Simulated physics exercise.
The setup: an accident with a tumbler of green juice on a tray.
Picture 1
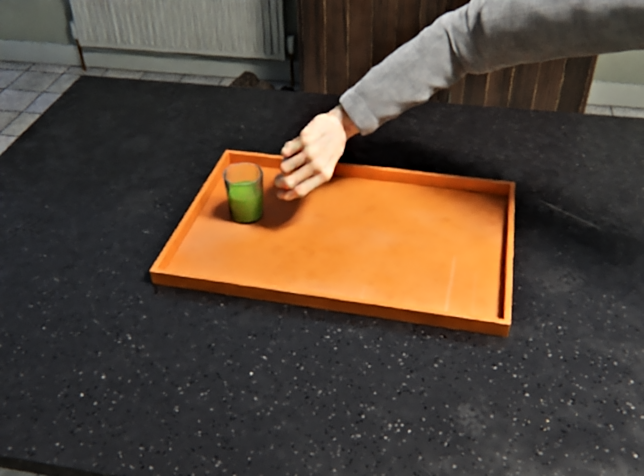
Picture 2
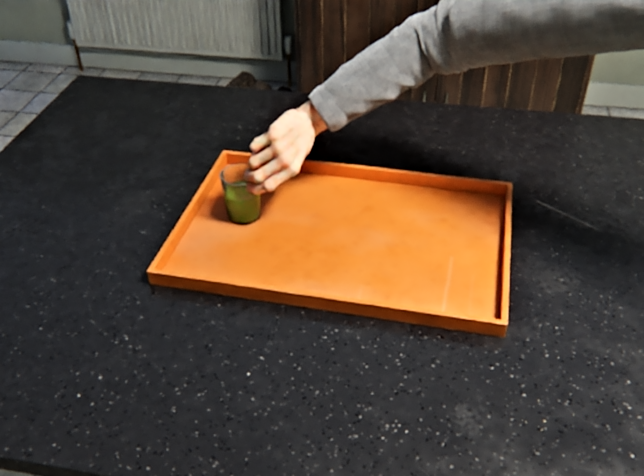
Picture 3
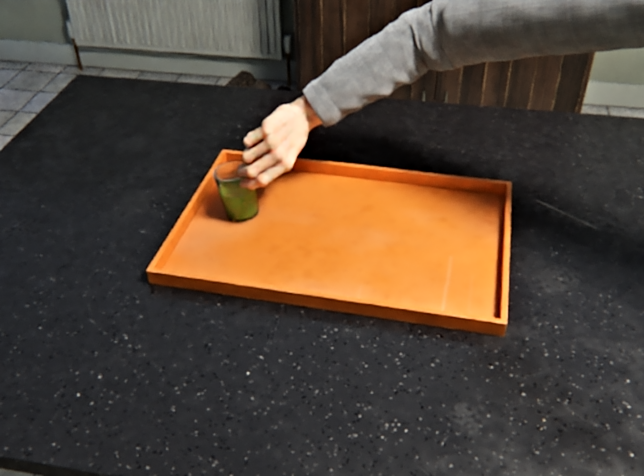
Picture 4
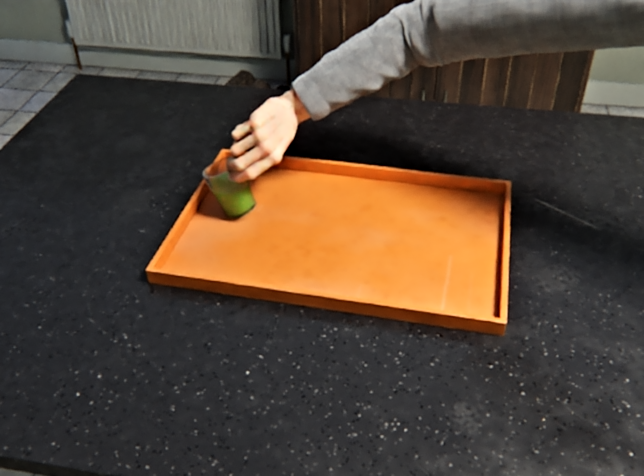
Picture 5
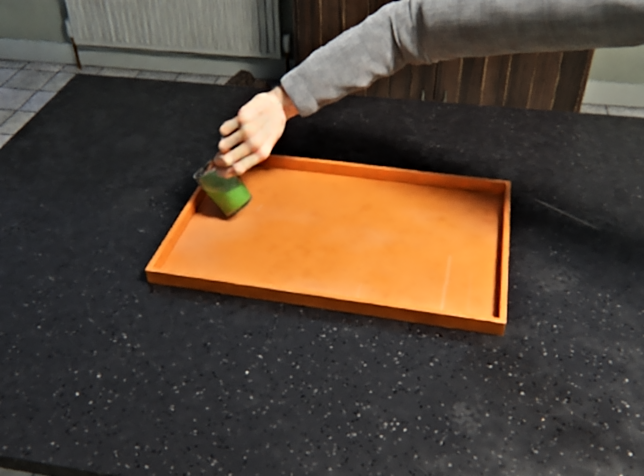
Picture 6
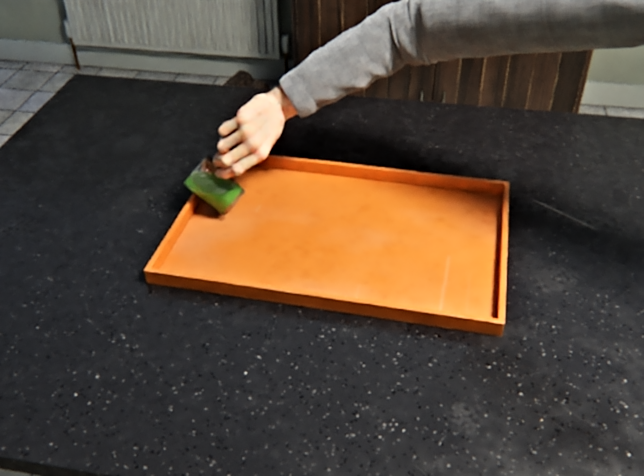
On a dark speckled countertop, a hand in a grey sleeve reaches to a tumbler of green juice standing on an orange tray and nudges it leftward, and the tumbler leans over further and further toward the tray's left edge.
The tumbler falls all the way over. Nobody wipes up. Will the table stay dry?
I'd say the spill will reach past the tray.
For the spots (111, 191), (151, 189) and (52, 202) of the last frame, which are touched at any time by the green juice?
Going through them: Spilled on for the first, spilled on for the next, spilled on for the last.
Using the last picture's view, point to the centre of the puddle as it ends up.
(75, 177).
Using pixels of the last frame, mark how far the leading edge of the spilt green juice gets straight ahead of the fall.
Leading edge close to (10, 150).
Next, the tumbler lies across the rim; the puddle covers about as much as a plate; the table is getting wet.
After that, the puddle covers about as much as a tray; the table is getting wet.
Finally, the puddle covers about as much as a tray; the table is getting wet.
